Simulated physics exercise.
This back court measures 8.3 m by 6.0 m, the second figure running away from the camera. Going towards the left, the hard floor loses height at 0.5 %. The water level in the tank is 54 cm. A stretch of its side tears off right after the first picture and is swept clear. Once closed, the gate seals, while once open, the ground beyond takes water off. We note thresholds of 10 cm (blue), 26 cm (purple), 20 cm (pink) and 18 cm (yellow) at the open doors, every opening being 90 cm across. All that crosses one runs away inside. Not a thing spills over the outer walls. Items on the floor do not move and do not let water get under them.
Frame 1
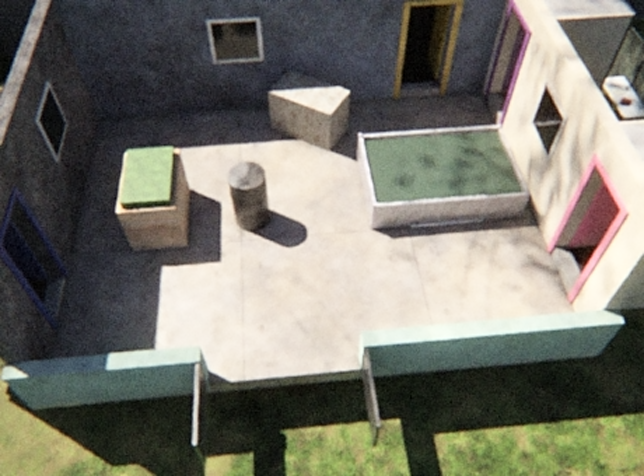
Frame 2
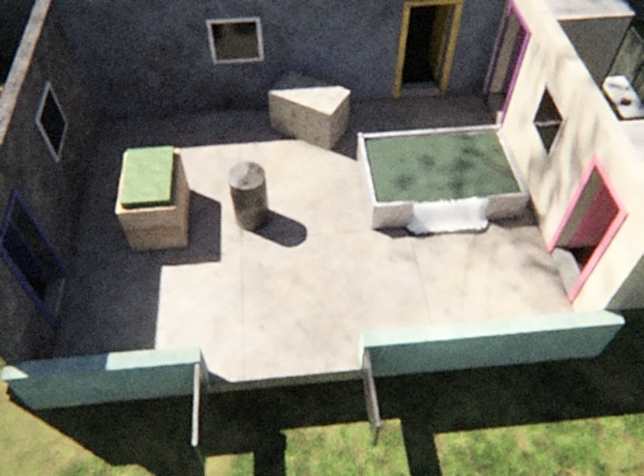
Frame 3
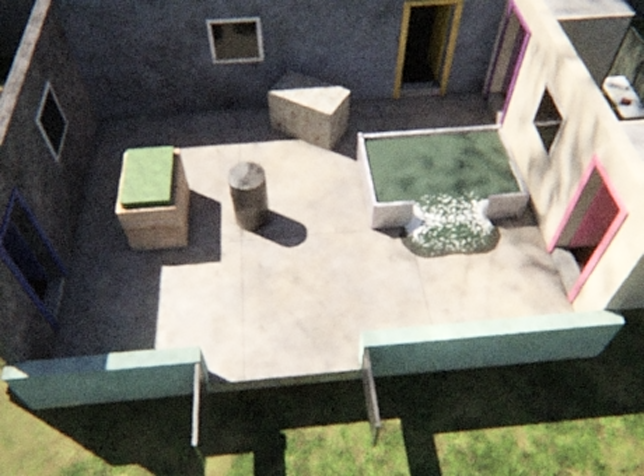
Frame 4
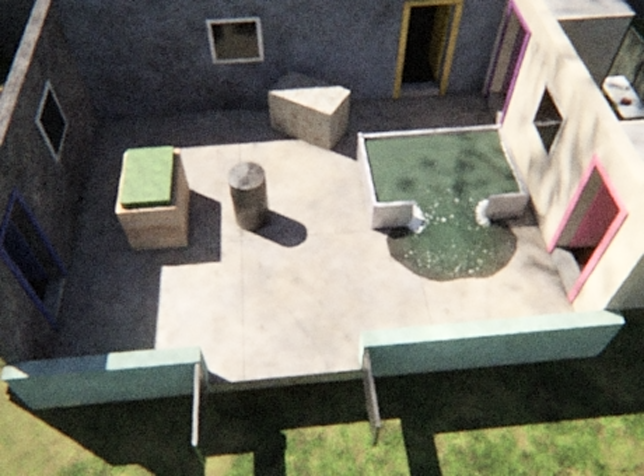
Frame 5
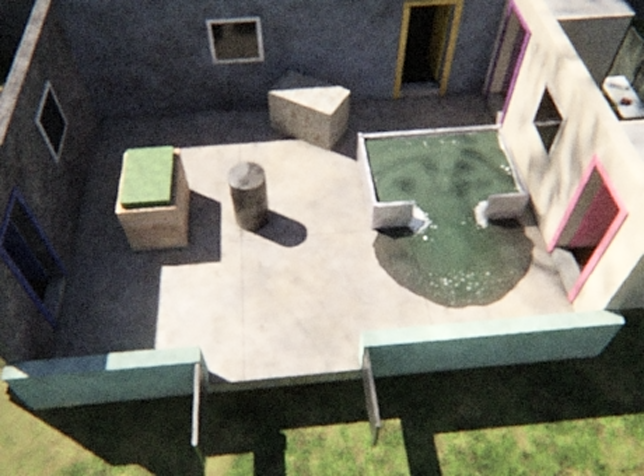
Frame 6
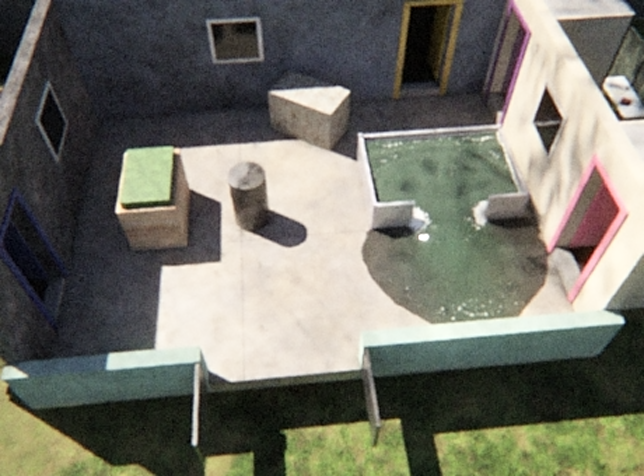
The clip opens on a walled courtyard in sunlight, with a still, green-filled white tank at right near a pink-framed doorway. Part of the tank's front side breaks away, and water gushes through the gap in white foam, then spreads across the pale floor in a widening dark green pool.
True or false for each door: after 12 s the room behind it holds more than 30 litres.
Blue door: False; purple door: False; pink door: False; yellow door: False.
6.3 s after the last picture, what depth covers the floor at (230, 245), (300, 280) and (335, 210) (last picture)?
First 4 cm, then 4 cm, then 0 cm.
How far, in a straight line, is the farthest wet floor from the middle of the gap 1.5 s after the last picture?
Roughly 4.2 m.
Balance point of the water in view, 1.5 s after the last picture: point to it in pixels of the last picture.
At about (446, 234).
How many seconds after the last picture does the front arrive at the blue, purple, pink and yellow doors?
Times: Blue 3.8 seconds, purple 3.4 seconds, pink 0.2 seconds, yellow 4.5 seconds.
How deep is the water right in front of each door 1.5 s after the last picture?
Depths in centimetres - blue: 0, purple: 0, pink: 17, yellow: 0.
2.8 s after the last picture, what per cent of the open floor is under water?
35 %.
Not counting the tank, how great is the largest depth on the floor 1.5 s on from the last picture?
Around 36 centimetres deep.
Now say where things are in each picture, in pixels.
The first frame shows the tank at (440, 167) is whole and still, 54 cm deep.
In the second frame, water pours out at (447, 215) and has run 0.7 m, to (485, 224); typically 8 cm deep outside, 54 cm at the tank's back.
In the third frame, the front is at (494, 239), 0.9 m from the gap at (447, 216); 1.0 m2 of floor is under water; 54 cm left at the back of the tank.
In the fourth frame, the front is at (485, 274), 1.3 m from the gap at (447, 216); 2.0 m2 of floor is under water; 54 cm left at the back of the tank.
In the fifth frame, the front is at (447, 302), 1.7 m from the gap at (447, 216); 3.2 m2 of floor is under water; 48 cm left at the back of the tank.
In the sixth frame, water pours out at (447, 215) and has run 2.3 m, to a hidden place; typically 5 cm deep outside, 45 cm at the tank's back.
Then, 0.7 s after the last picture water covers 15 % of the floor and is deepest (31 cm) near (446, 227); blue door not reached, purple door not reached, pink door 6 cm at the sill, 0 L in, yellow door not reached.
Then, 1.5 s after the last picture water covers 20 % of the floor and is deepest (36 cm) near (537, 337); blue door not reached, purple door not reached, pink door 17 cm at the sill, 0 L in, yellow door not reached.
Then, 2.8 s after the last picture water covers 35 % of the floor and is deepest (23 cm) near (514, 221); blue door not reached, purple door not reached, pink door 16 cm at the sill, 2 L in, yellow door not reached.
Then, 6.3 s after the last picture water covers 65 % of the floor and is deepest (14 cm) near (466, 225); blue door 12 cm at the sill, 1 L in, purple door 3 cm at the sill, 0 L in, pink door 8 cm at the sill, 2 L in, yellow door 4 cm at the sill, 0 L in.
Then, 11.3 s after the last picture water covers 85 % of the floor and is deepest (8 cm) near (45, 384); blue door 8 cm at the sill, 3 L in, purple door 2 cm at the sill, 0 L in, pink door 6 cm at the sill, 2 L in, yellow door 2 cm at the sill, 0 L in.
